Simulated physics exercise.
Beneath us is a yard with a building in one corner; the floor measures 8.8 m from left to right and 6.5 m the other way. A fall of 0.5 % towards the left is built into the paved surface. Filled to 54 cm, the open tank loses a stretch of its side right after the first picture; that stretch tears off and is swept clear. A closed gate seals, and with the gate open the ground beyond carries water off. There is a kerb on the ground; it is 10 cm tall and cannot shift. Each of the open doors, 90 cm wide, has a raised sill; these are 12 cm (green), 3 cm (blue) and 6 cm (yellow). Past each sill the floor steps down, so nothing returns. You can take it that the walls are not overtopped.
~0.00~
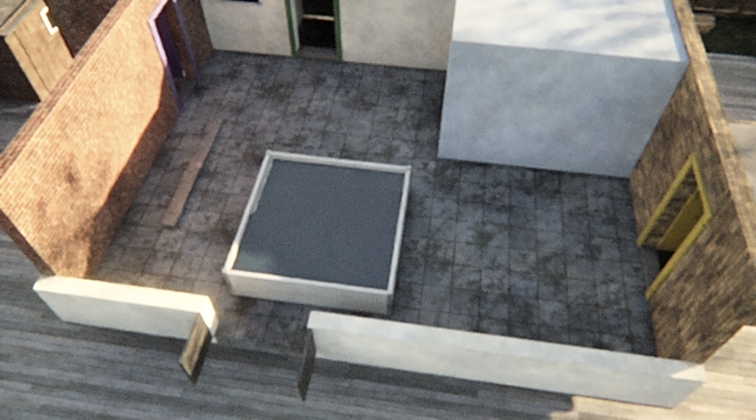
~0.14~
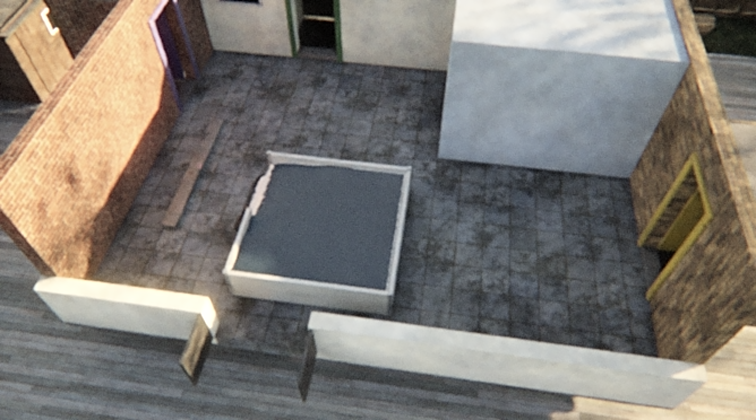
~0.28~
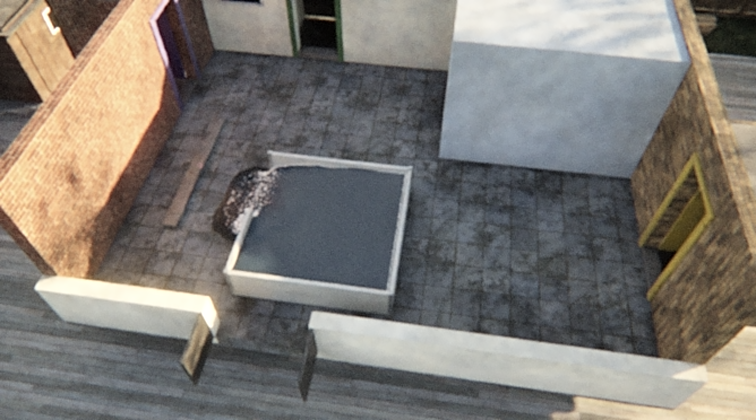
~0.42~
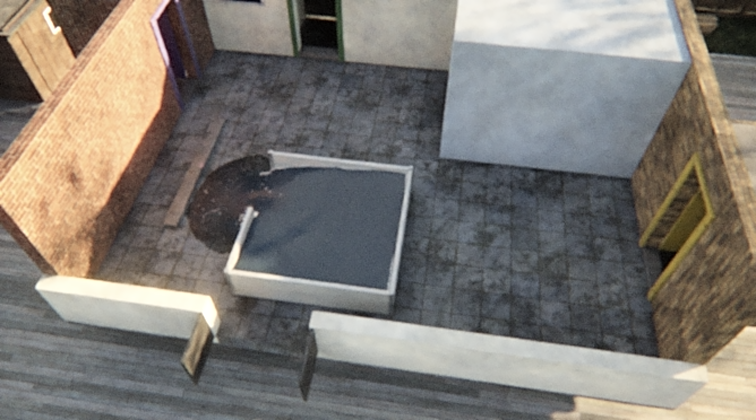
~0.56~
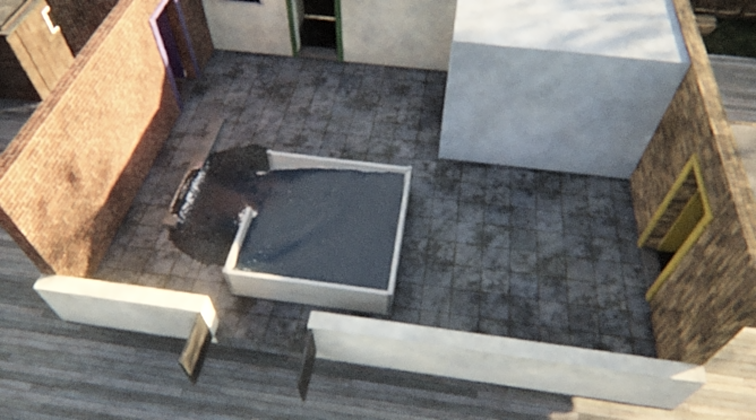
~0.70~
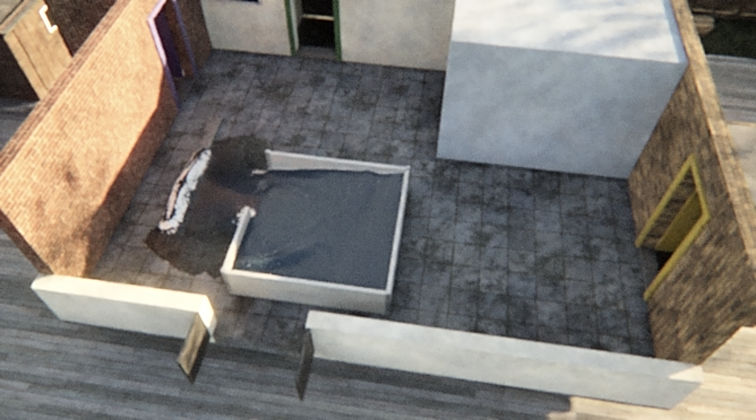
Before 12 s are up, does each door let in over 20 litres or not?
Within that time: Green door - not over; blue door - over; yellow door - not over.
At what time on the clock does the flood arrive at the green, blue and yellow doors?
Front arrives - green 3.0 s; blue 1.8 s; yellow 8.5 s.
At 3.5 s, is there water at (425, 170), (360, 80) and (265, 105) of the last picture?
Going through the three points: Not yet touched, then not yet touched, then awash.
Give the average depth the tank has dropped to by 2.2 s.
I'd put the mean depth near 35 centimetres.
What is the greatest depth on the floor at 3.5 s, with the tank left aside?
It tops out at some 28 cm.
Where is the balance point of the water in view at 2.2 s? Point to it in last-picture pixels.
At roughly (274, 218).
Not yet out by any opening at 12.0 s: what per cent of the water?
I'd put it at some 88 percent still there.
After 1.4 s water covers 15 % of the floor and is deepest (33 cm) near (261, 186); green door not reached, blue door not reached, yellow door not reached.
After 2.2 s water covers 25 % of the floor and is deepest (30 cm) near (258, 193); green door not reached, blue door 8 cm at the sill, 0 L in, yellow door not reached.
After 3.5 s water covers 35 % of the floor and is deepest (28 cm) near (84, 291); green door 6 cm at the sill, 0 L in, blue door 9 cm at the sill, 18 L in, yellow door not reached.
After 7.0 s water covers 65 % of the floor and is deepest (17 cm) near (197, 194); green door 11 cm at the sill, 0 L in, blue door 10 cm at the sill, 76 L in, yellow door not reached.
After 12.0 s water covers 90 % of the floor and is deepest (12 cm) near (200, 187); green door 9 cm at the sill, 0 L in, blue door 9 cm at the sill, 181 L in, yellow door 2 cm at the sill, 0 L in.
